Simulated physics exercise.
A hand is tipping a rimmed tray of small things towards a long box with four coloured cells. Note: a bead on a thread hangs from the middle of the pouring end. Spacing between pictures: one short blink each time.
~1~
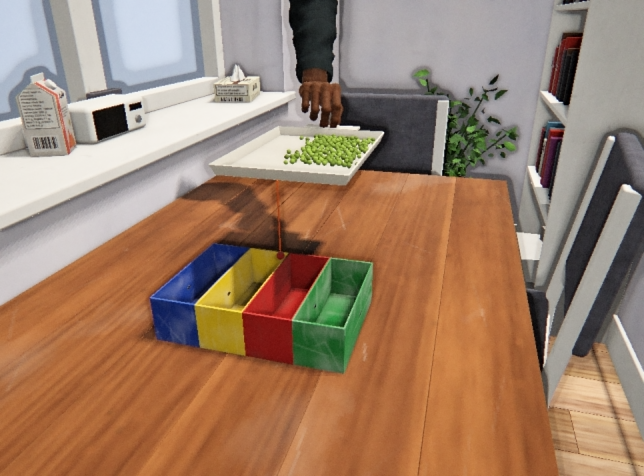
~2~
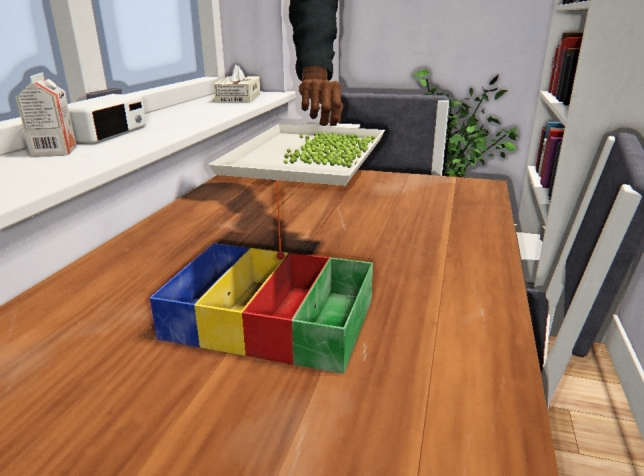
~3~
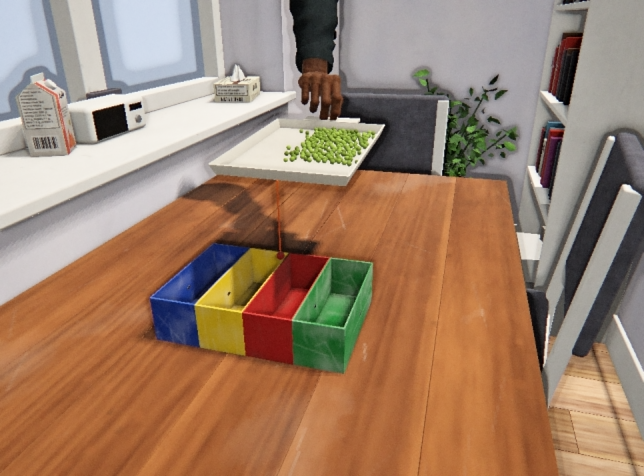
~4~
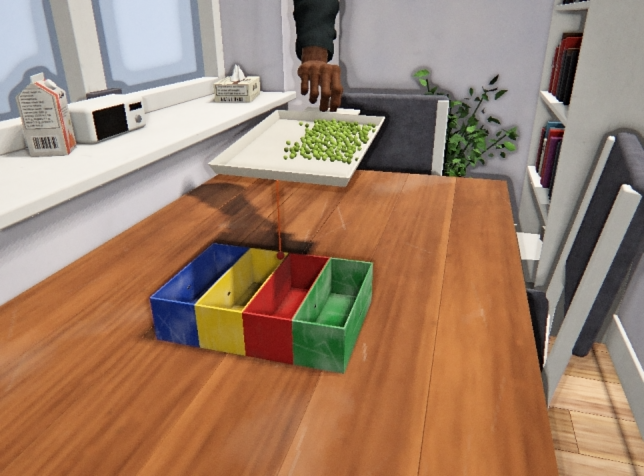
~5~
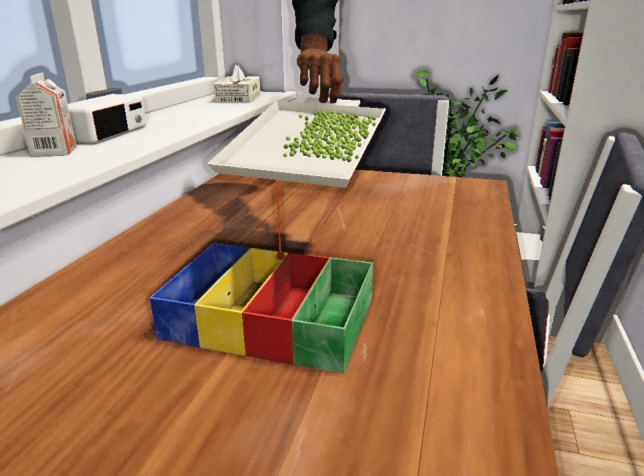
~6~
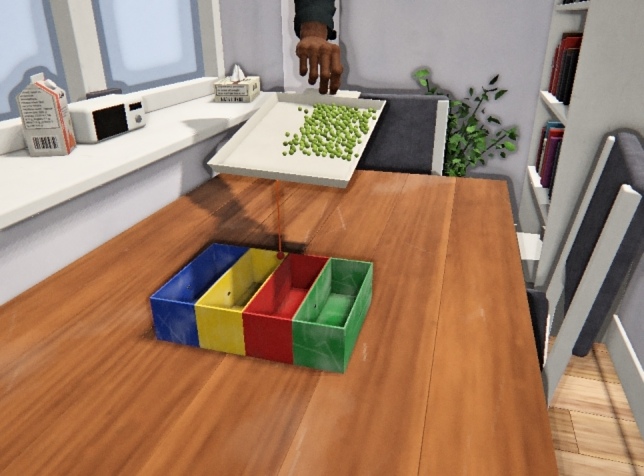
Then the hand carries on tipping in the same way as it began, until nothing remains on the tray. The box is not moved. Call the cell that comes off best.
The green cell comes off best.
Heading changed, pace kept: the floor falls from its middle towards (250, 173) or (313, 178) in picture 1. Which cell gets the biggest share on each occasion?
The first time it is the blue cell, and the second time it is green.
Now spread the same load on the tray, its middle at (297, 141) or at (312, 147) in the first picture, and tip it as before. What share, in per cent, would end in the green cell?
From the first start you get 40 in a hundred, from the second 40 in a hundred.
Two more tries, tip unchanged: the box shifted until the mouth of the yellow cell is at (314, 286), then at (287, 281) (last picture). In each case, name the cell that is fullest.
The first try: That yellow cell. The second: The cell in red.
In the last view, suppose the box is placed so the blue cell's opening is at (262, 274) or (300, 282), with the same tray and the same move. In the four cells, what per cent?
Close to 100 %, followed by close to 90 %.
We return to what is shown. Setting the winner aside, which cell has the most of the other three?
Just behind the top cell comes the cell in red.
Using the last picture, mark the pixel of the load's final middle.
Somewhere around (318, 330) in the last picture.
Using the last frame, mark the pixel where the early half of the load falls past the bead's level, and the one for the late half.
Earlier half at (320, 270), later half at (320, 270).
Soon, tray tipped steeply; most on the tray; a small part in the green cell; a small part in the red cell; a stray few in the yellow cell; a stray few in the blue cell; a stray few falling or outside the box.
A while on, tray tipped right over; about two thirds in the green cell; about a third in the red cell; a stray few in the yellow cell; a stray few in the blue cell; a small part falling or outside the box.
Towards the end, tray tipped past a quarter turn; about two thirds in the green cell; about a third in the red cell; a stray few in the yellow cell; a stray few in the blue cell; a stray few falling or outside the box.
Finally, tray tipped past a quarter turn; about two thirds in the green cell; about a third in the red cell; a stray few in the yellow cell; a stray few in the blue cell; a stray few outside the box.
